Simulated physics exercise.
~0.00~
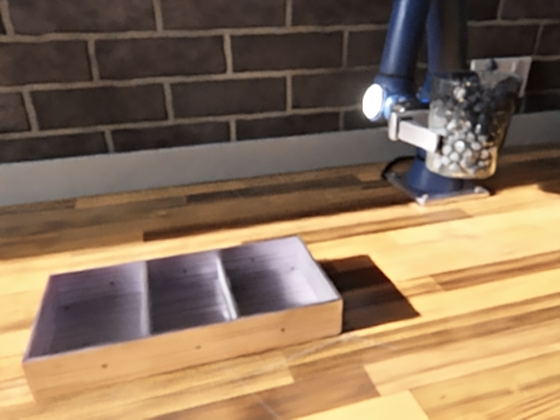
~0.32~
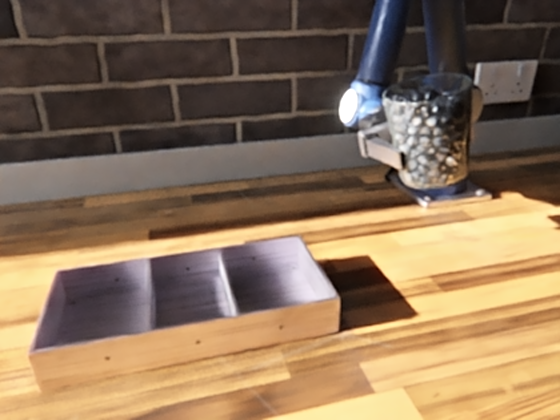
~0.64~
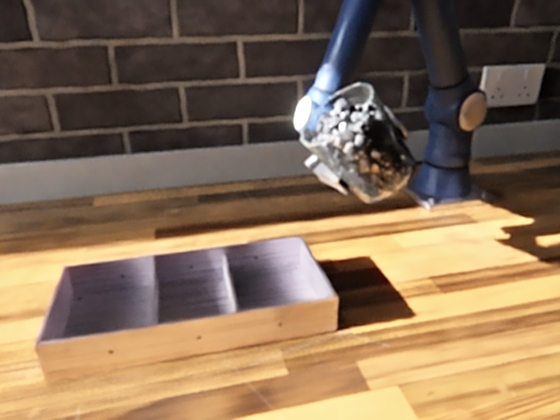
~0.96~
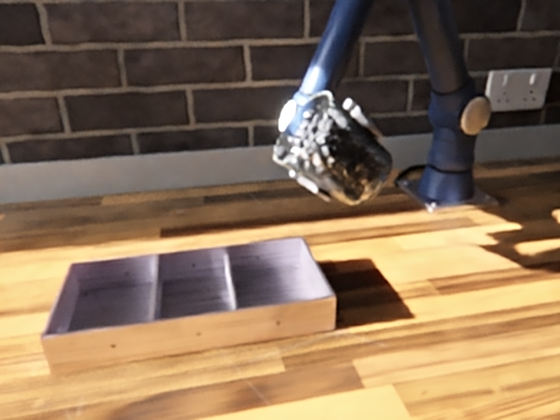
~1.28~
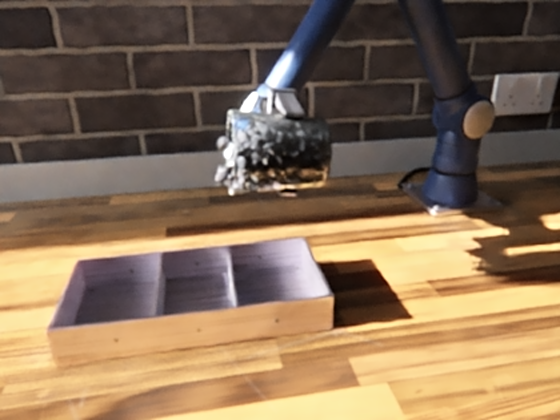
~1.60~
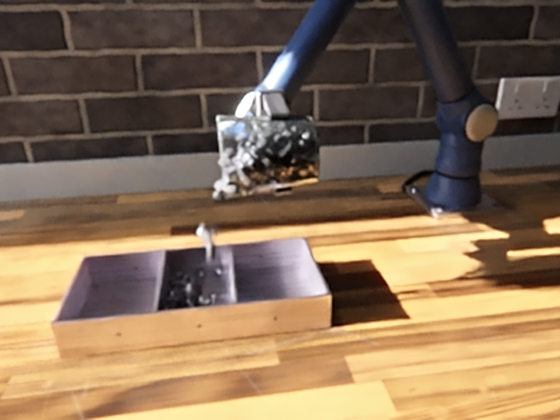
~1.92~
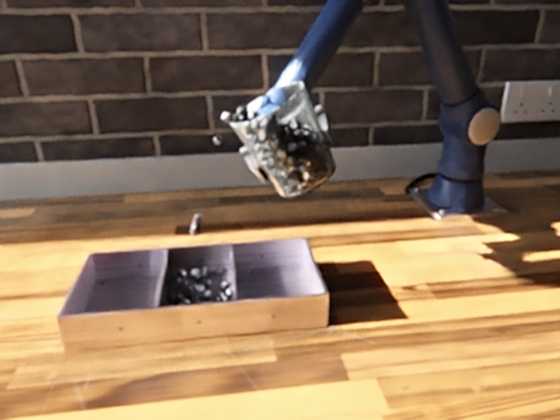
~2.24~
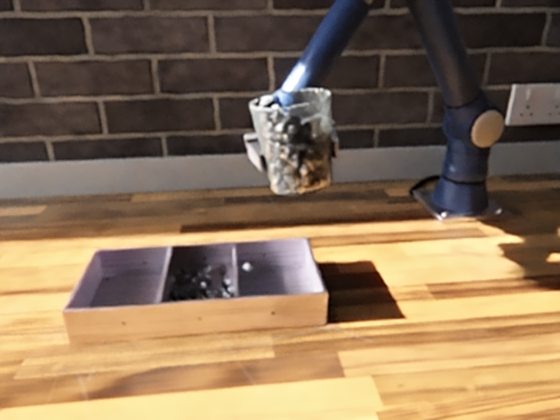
On a sunlit wooden worktop before a dark brick wall, a blue robot arm carried a clear tumbler of pebbles left, tipped it over a three-part box, and spilled some into the middle section before turning it nearly upright, still holding most of them.
